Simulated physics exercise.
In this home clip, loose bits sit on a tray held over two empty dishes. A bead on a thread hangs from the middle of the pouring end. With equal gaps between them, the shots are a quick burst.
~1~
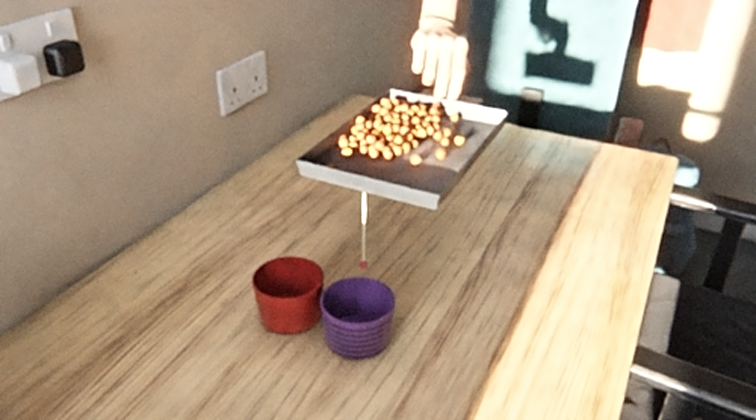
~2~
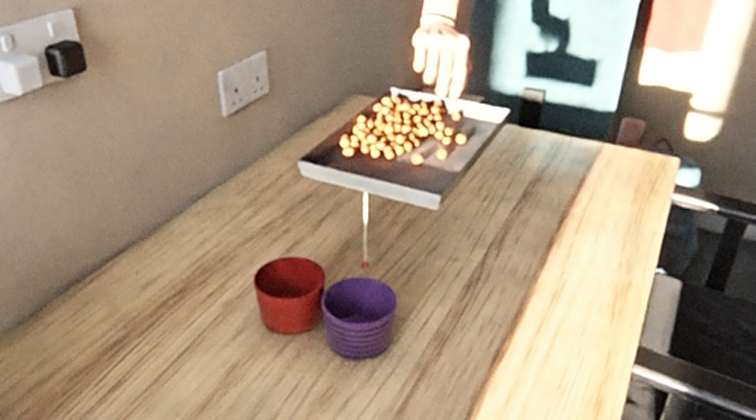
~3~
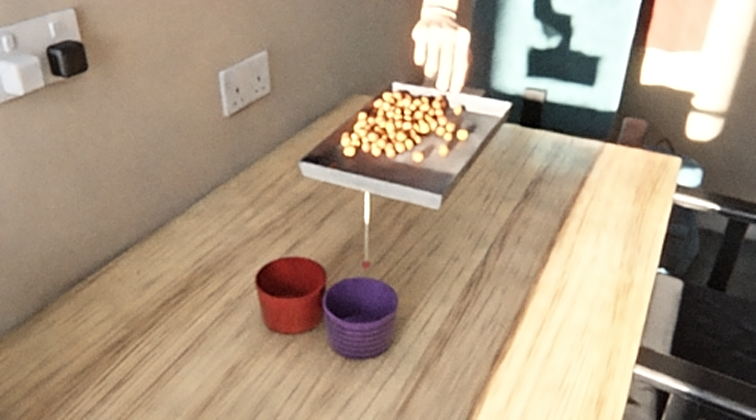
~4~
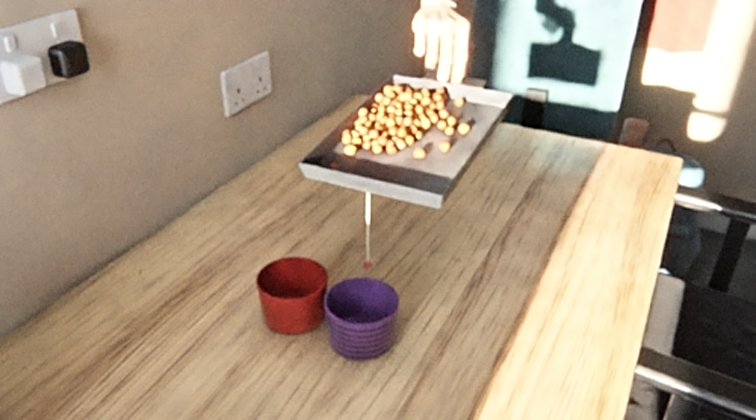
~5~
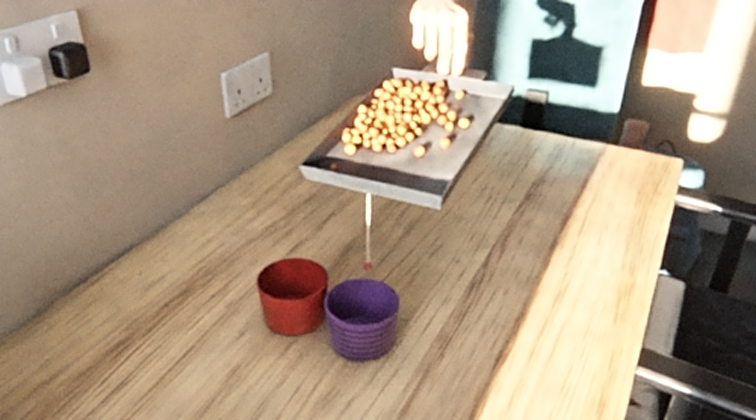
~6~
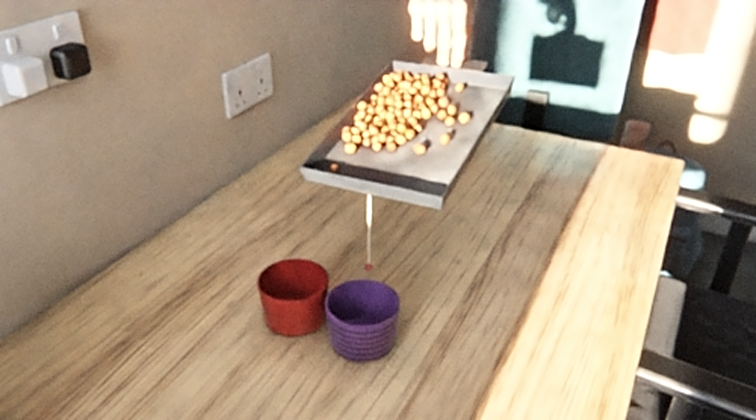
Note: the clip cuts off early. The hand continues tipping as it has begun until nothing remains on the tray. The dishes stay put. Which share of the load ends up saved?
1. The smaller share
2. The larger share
Answer: 2.
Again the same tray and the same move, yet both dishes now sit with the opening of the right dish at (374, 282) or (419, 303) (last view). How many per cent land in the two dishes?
The first position comes out at 30 per cent, the other at 20 per cent.
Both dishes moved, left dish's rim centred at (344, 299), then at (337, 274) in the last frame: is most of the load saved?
Well, not up to half at the first spot and not up to half at the second.
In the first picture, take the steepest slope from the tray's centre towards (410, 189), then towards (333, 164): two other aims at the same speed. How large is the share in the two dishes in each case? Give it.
First case about 30 percent; second case about 40 percent.
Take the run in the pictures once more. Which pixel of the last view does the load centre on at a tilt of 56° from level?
Roughly at (346, 154).
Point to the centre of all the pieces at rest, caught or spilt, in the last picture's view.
Centre at rest, last view: Approx. (301, 313).
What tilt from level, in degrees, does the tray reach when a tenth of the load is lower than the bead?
95°.
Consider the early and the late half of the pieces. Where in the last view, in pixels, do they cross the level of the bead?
Near (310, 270) and later near (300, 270).
Soon, tray tipped steeply; nearly all on the tray; a stray few in the left dish; a stray few outside both; a small part in the air.
A while on, tray tipped right over; nearly all on the tray; a small part in the left dish; a stray few outside both; a stray few in the air.
Towards the end, tray tipped past a quarter turn; about a quarter in the right dish; about two thirds in the left dish; about a quarter outside both.
Finally, tray tipped past a quarter turn; about a quarter in the right dish; about two thirds in the left dish; about a quarter outside both.
